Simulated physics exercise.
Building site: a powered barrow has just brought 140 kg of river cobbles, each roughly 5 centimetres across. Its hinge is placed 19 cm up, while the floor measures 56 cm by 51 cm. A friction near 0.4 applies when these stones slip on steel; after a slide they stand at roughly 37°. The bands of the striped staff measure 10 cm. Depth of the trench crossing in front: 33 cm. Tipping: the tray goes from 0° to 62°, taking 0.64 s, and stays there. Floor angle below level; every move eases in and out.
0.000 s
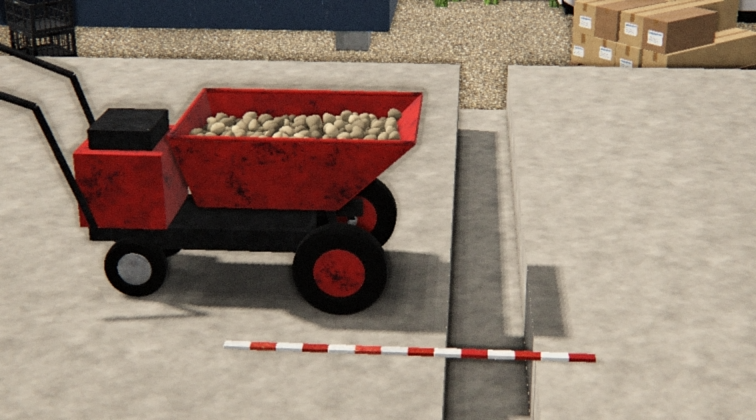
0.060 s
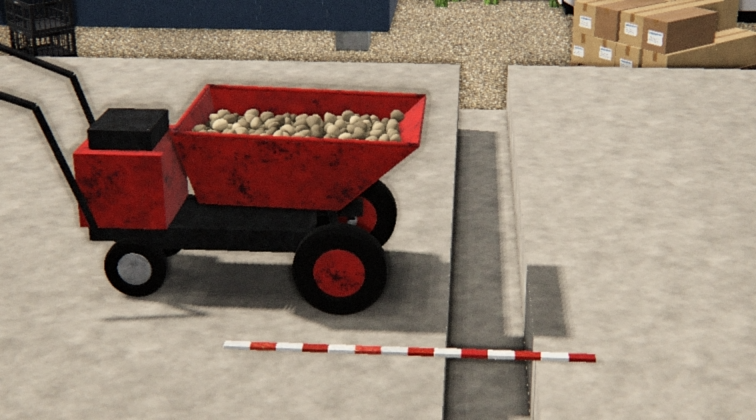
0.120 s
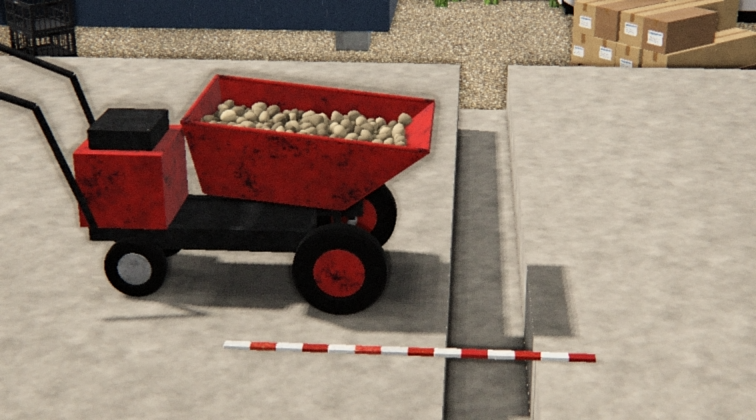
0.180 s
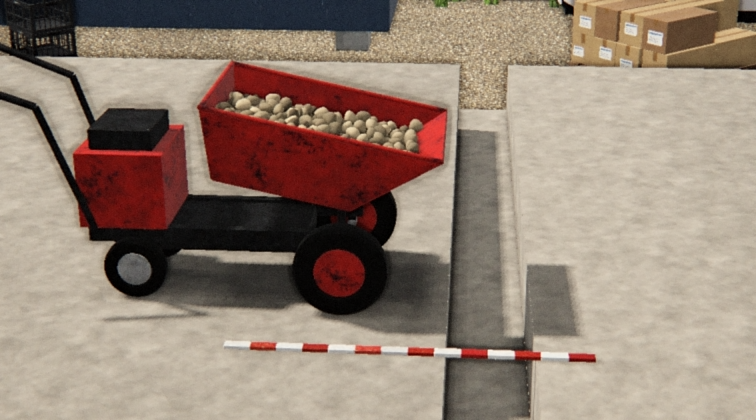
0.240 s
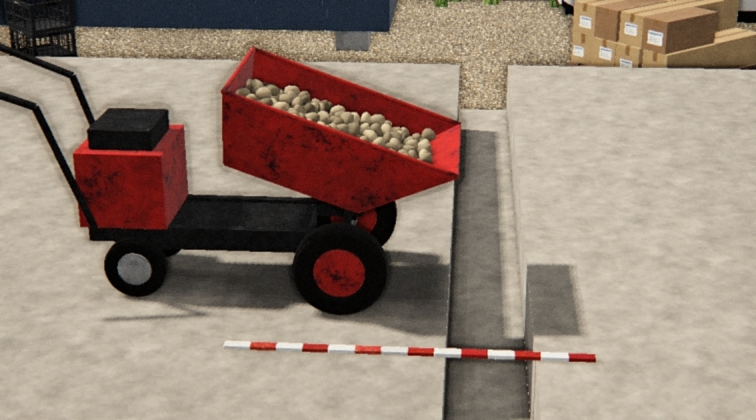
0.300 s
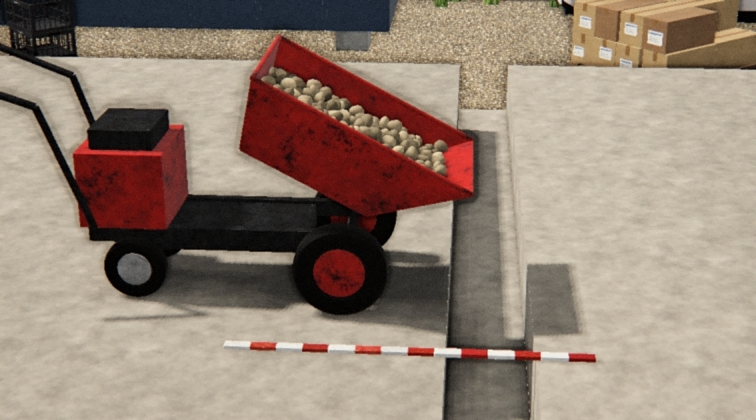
The clip opens on a red powered barrow standing still on pale ground beside a narrow trench, its tray of rounded stones nearly level above a striped staff. The tray's left end rises steadily while its right lip swings rightward and down over the trench's edge, carrying the stones into a clear slant.
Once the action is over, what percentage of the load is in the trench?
About 40 in every hundred.
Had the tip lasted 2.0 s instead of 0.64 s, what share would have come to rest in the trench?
Roughly 60 per cent would.
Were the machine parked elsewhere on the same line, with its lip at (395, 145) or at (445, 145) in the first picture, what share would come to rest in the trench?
The first start gives about 55 per cent, the second about 20.
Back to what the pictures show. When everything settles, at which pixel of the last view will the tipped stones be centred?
(560, 284).
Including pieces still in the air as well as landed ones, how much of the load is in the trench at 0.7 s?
About 5%.
After 0.5 s the floor is at 52°; 100 % in the tray; the foremost stones are at (474, 218).
After 0.7 s the floor is at 62°; 86 % in the tray, 7 % in the trench, 7 % past the trench; the foremost stones are at (560, 270).
After 1.1 s the floor is at 62°; 31 % in the tray, 13 % in the trench, 55 % past the trench; the foremost stones are at (721, 295).
After 3.0 s the floor is at 62°; 0 % in the tray, 40 % in the trench, 60 % past the trench; the foremost stones are past the picture's edge.
